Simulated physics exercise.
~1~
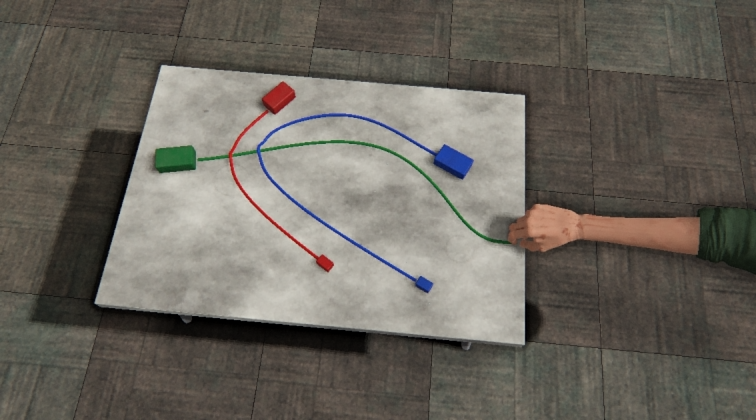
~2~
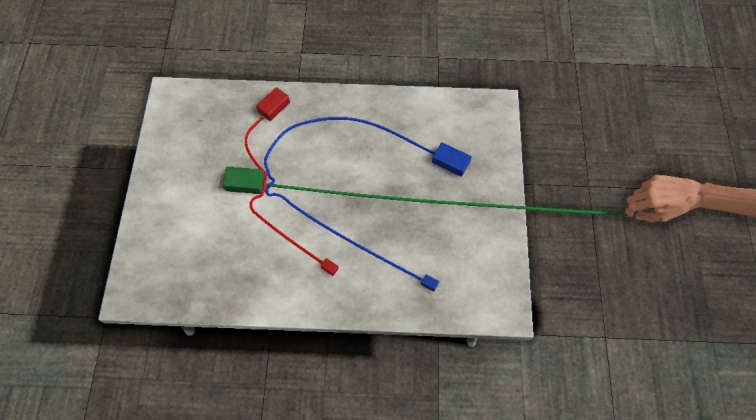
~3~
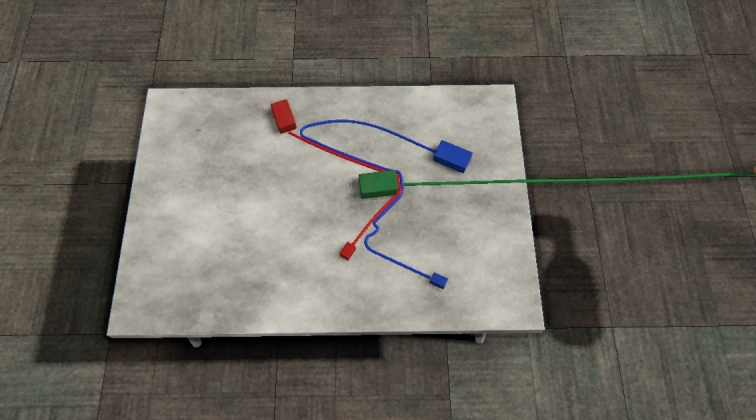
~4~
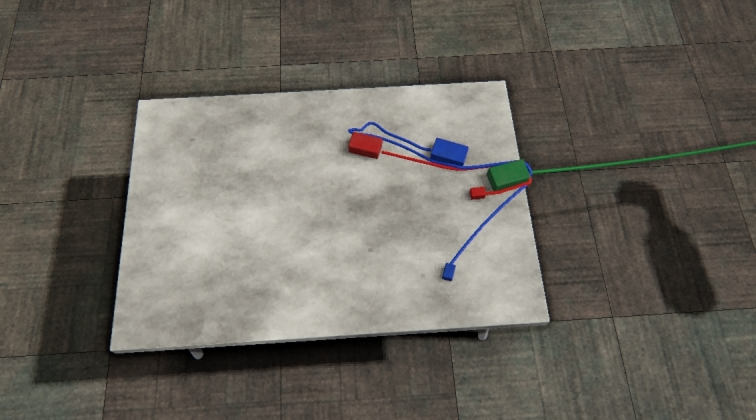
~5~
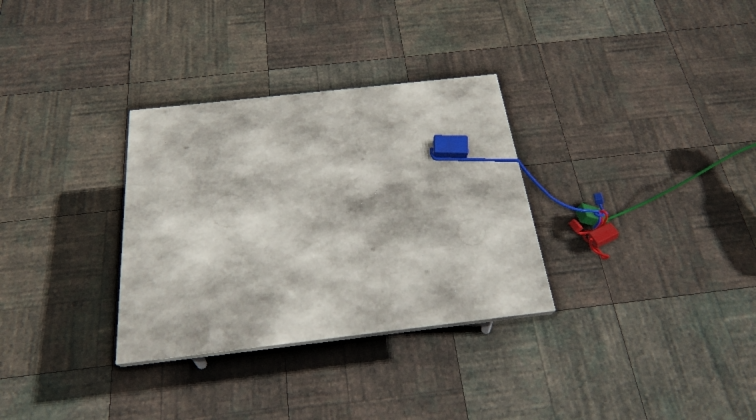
Green lead pulled right by a hand, its charger dragging the red lead off the table while the blue charger stays on top.
